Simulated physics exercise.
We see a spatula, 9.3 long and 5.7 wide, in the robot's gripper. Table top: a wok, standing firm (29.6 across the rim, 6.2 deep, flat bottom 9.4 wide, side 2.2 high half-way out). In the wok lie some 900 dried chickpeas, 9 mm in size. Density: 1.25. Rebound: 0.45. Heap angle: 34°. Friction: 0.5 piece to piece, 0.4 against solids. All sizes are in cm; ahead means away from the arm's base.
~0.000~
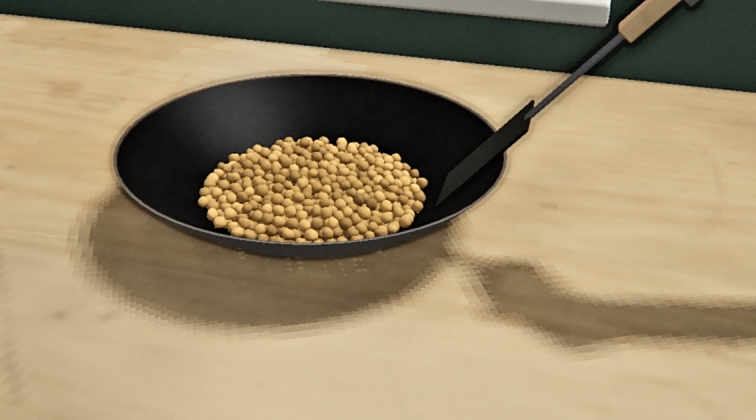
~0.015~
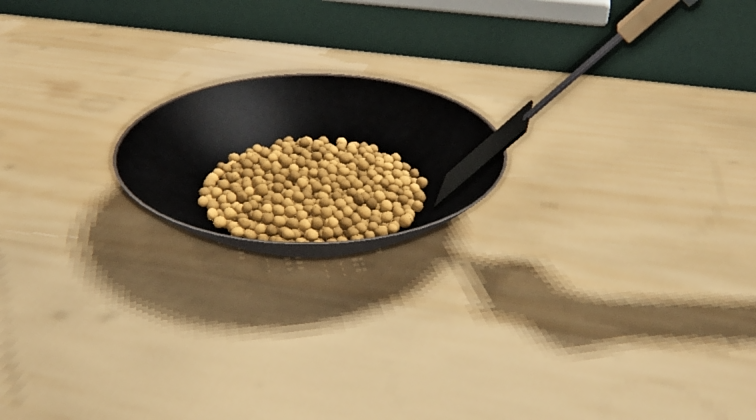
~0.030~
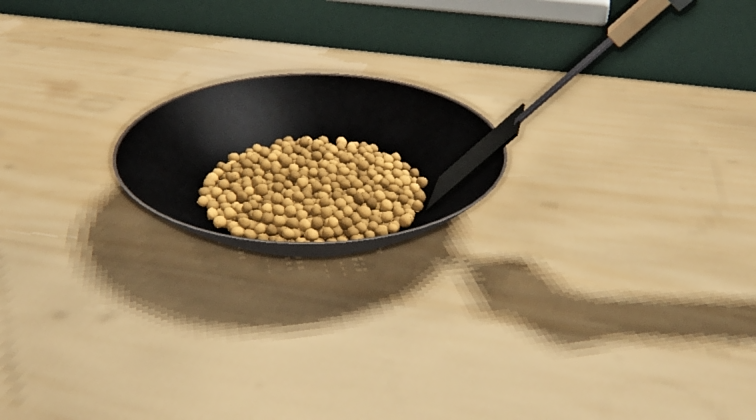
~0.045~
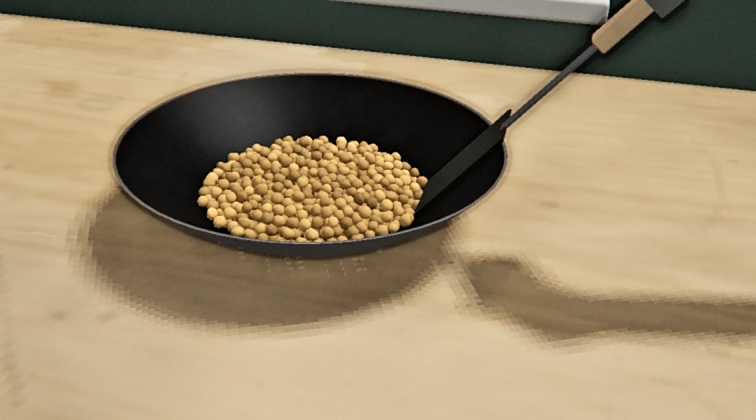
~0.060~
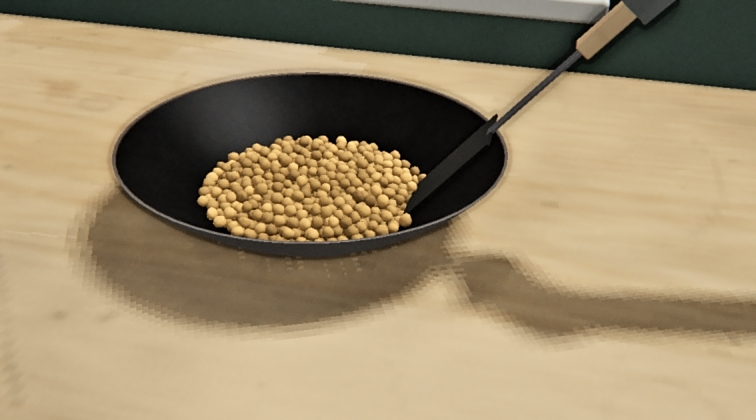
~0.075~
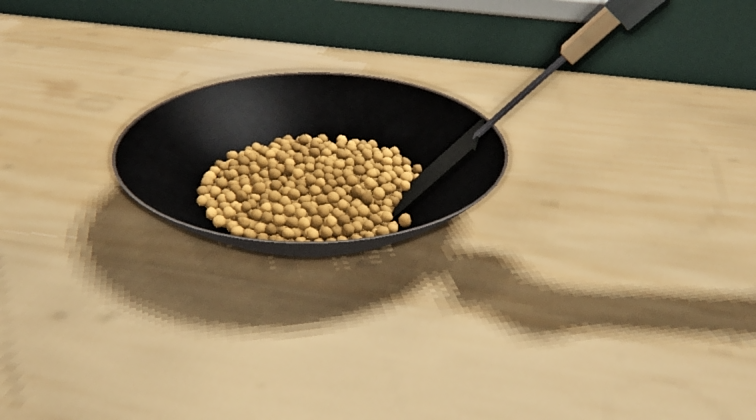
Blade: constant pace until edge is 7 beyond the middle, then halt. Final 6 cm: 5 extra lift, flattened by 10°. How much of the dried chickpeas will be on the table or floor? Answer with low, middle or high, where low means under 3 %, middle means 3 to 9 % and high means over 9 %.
Middle.
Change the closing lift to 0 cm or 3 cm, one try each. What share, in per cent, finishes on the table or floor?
Result, in order: Approx. 0 % and 0 %.
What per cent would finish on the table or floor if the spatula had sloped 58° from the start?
In that case some 5 per cent.
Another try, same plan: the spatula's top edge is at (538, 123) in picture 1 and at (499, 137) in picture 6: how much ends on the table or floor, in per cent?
Around 0 per cent finishes on the table or floor.
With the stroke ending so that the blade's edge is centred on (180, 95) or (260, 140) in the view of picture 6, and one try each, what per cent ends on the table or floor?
Close to 15 and close to 0 per cent, respectively.
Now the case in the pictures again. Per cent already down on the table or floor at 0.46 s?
Around 2 %.
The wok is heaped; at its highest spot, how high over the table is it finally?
Height at the end: Around 6.5 cm.
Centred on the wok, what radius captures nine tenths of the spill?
The distance is roughly 40 cm.
After 0.15 s, sloping 50°, highest piece 5 above the table; 900 in the wok.
After 0.23 s, sloping 46°, highest piece 6 above the table; 900 in the wok.
After 0.46 s, sloping 40°, highest piece 7 above the table; 860 in the wok, 24 on the table or floor, 16 on the blade or in flight.
After 1.51 s, sloping 40°, highest piece 6 above the table; 860 in the wok, 40 on the table or floor.
In the end, 860 in the wok, 40 on the table or floor. That is 4 % on the table or floor.
